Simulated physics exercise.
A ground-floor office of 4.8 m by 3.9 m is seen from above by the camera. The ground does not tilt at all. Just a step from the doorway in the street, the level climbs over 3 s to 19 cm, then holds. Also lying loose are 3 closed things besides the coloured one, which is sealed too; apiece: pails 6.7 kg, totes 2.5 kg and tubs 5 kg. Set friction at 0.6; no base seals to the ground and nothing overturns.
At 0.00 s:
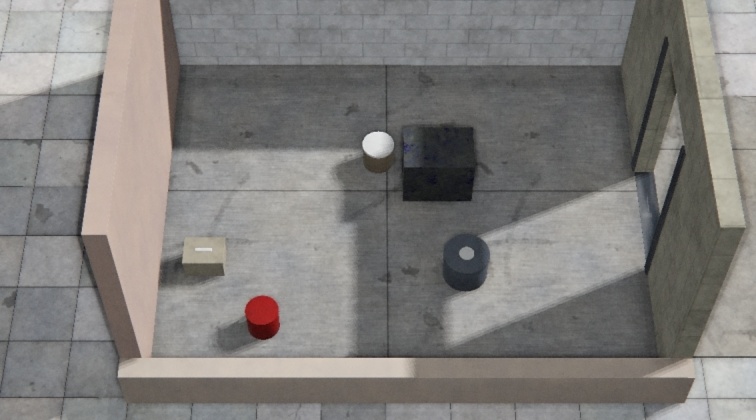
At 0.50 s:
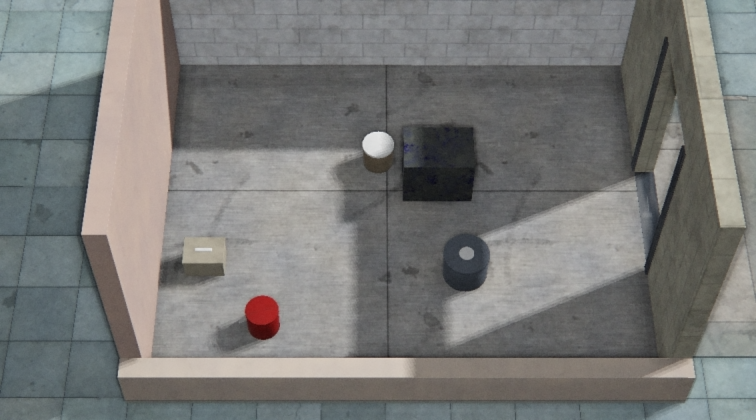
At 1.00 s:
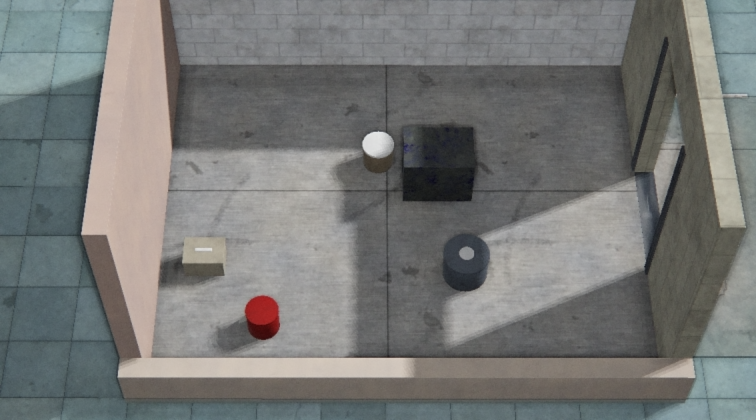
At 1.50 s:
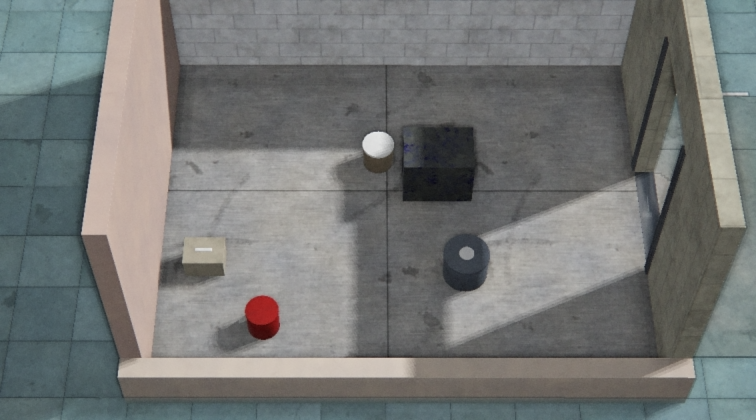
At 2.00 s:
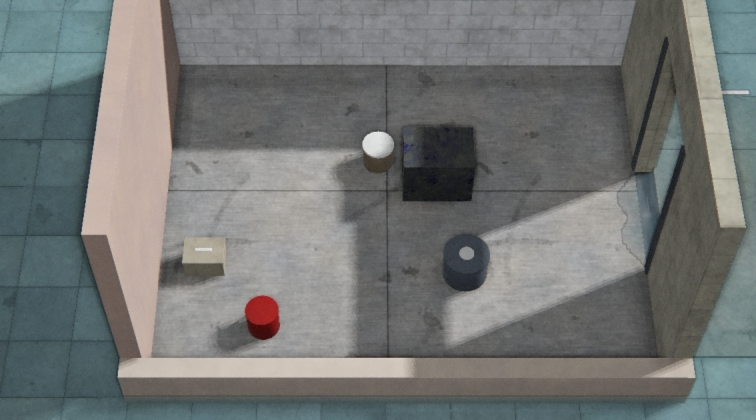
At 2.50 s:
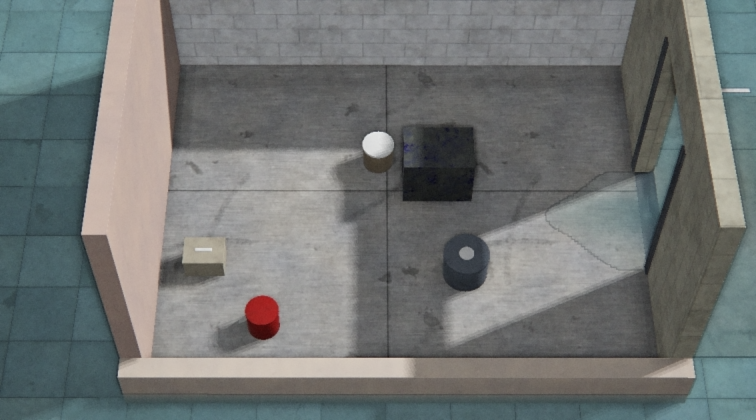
At the start, a red pail, a small pale box, a white-topped tub, a dark cylinder and a black box rest on a dry grey office floor. Water spreads over the paving outside, then creeps through the right-hand doorway in a thin sheet, while every object stays still.
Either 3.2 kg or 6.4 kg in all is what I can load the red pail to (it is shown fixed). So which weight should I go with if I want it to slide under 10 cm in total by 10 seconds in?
Go with neither, both fall short.
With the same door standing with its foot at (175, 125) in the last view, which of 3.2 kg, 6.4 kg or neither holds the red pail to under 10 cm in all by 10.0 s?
Moved there, the light choice works.
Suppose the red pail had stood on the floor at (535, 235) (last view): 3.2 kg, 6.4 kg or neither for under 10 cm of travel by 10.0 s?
No load works.
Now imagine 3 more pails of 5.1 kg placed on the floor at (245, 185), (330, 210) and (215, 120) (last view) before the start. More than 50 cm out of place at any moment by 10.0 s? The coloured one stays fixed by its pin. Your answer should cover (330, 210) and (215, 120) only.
The first comes out below the threshold, the second below the threshold.
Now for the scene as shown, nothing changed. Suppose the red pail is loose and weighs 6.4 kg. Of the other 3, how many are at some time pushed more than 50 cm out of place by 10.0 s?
Answer: 2.
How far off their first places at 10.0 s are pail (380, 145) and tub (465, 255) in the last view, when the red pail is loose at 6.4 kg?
Respectively 0 and 250 centimetres.
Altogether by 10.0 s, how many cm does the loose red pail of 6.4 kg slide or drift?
Total distance: Near 80 cm.
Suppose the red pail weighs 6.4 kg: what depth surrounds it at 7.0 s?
Close to 4 cm deep.
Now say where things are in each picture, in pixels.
The red pail at (262, 310) rests on the ground; water covers 0.0 m2; 0 of 4 have shifted, in the first frame.
The red pail at (262, 310) rests on the ground; water covers 0.0 m2; 0 of 4 have shifted, in the second frame.
The red pail at (262, 310), on the bottom; 0.0 m2 under water; 0 of 4 have shifted, in the third frame.
The red pail at (262, 310), on the bottom; 0.0 m2 under water; 0 of 4 have shifted, in the fourth frame.
The red pail at (262, 310), on the bottom; water covers 0.1 m2; 0 of 4 have shifted, in the fifth frame.
The red pail at (262, 310), on the bottom; water covers 0.7 m2; 0 of 4 have shifted, in the sixth frame.
After 3.5 s the red pail would be 0 cm from its start with 3.2 kg and 0 cm from its start with 6.4 kg; 0 cm of water round it then.
After 4.5 s the red pail would be 0 cm from its start with 3.2 kg and 0 cm from its start with 6.4 kg; 0 cm of water round it then.
After 7.0 s the red pail would be 45 cm from its start with 3.2 kg and 2 cm from its start with 6.4 kg; 4 cm of water round it then.
After 10.0 s the red pail would be 147 cm from its start with 3.2 kg and 72 cm from its start with 6.4 kg; 10 cm of water round it then.
